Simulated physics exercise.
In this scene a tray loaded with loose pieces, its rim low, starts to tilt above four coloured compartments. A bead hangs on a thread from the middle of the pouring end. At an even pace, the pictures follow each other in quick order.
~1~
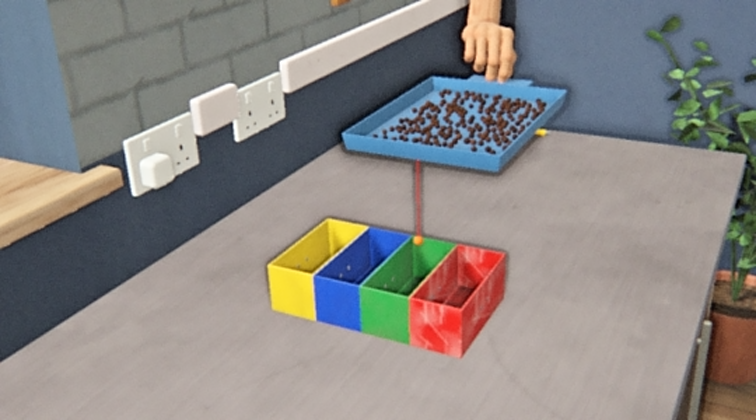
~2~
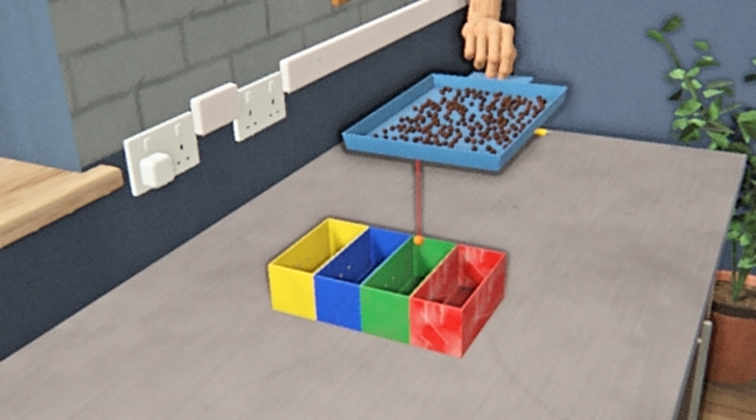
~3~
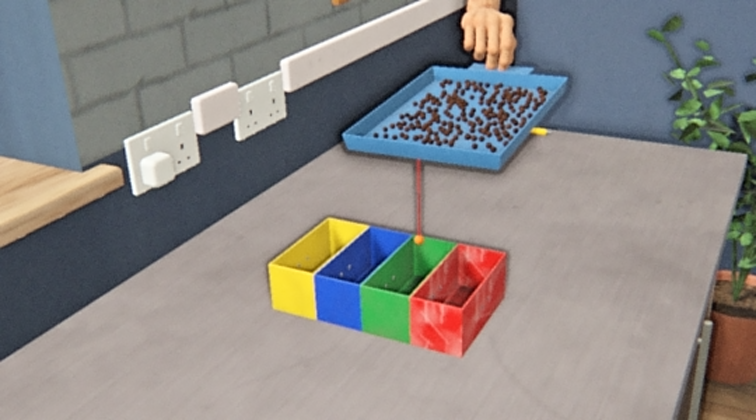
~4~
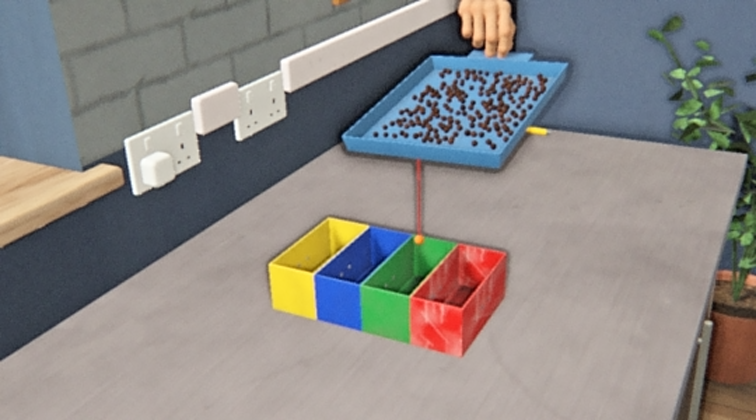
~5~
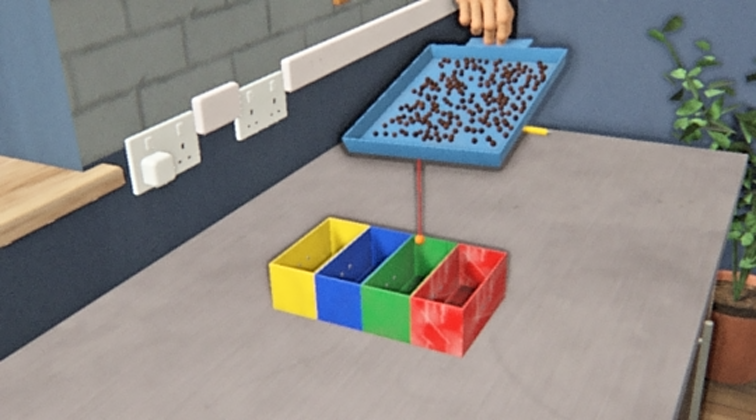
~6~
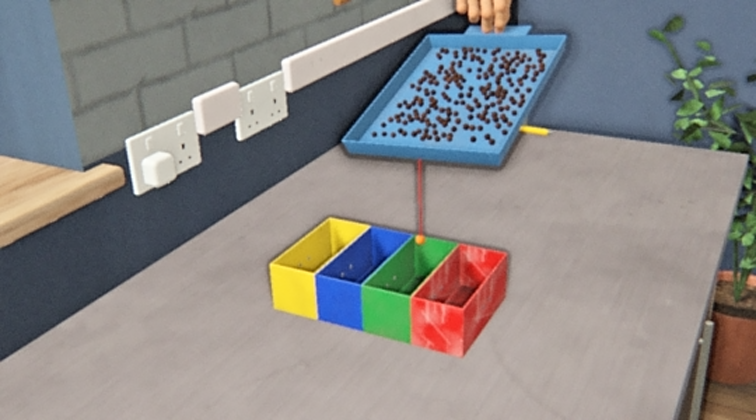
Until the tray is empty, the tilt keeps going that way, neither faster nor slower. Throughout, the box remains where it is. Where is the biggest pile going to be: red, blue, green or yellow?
In blue.
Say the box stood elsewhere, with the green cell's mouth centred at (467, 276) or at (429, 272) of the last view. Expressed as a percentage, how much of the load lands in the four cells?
You'd get 60 per cent first and 100 per cent second.
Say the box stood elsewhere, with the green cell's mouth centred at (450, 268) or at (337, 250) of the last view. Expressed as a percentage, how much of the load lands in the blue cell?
About 30 and 0 per cent.
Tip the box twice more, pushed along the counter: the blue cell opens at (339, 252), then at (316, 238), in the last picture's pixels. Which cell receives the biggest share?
Try 1 - the blue cell. Try 2 - the green one.
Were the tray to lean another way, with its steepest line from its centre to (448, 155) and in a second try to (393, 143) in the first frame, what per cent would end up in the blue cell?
First case: 0 %; second case: 60 %.
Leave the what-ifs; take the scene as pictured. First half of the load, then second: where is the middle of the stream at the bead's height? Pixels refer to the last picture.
(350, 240) for the early half, (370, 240) for the late half.
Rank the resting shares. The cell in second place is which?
That one is the cell in yellow.
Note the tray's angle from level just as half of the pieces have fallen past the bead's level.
Reading: Some 110°.
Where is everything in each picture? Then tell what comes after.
The first picture shows corners of the pouring end at (347, 133) and (498, 155), level; middle of the load at (471, 121), allspice berries; bead on its thread at (419, 241); yellow cell at (292, 288); blue cell at (337, 299); green cell at (385, 311); red cell at (436, 323).
The second picture shows corners of the pouring end at (347, 133) and (498, 154), level; middle of the load at (471, 120).
The third picture shows corners of the pouring end at (347, 134) and (498, 153), tipped barely, lowest at the left corner; middle of the load at (471, 115).
The fourth picture shows corners of the pouring end at (346, 135) and (497, 152), tipped a little, lowest at the left corner; middle of the load at (471, 108).
The fifth picture shows corners of the pouring end at (346, 137) and (497, 151), tipped a little, lowest at the left corner; middle of the load at (471, 101).
The sixth picture shows corners of the pouring end at (346, 139) and (497, 151), tipped clearly, lowest at the left corner; middle of the load at (469, 95); yellow cell at (294, 287); blue cell at (339, 298); green cell at (387, 310); red cell at (437, 323).
Soon, tray tipped steeply; most on the tray; a stray few in the green cell; a stray few in the blue cell; a stray few in the yellow cell; a small part falling or outside the box.
A while on, tray tipped right over; about two thirds on the tray; a small part in the blue cell; a small part in the yellow cell; a stray few in the green cell; a small part falling or outside the box.
Towards the end, tray tipped past a quarter turn; about half in the blue cell; about a third in the yellow cell; about a quarter in the green cell; a stray few in the red cell.
Finally, tray tipped past a quarter turn; about half in the blue cell; about a third in the yellow cell; about a quarter in the green cell; a stray few in the red cell.
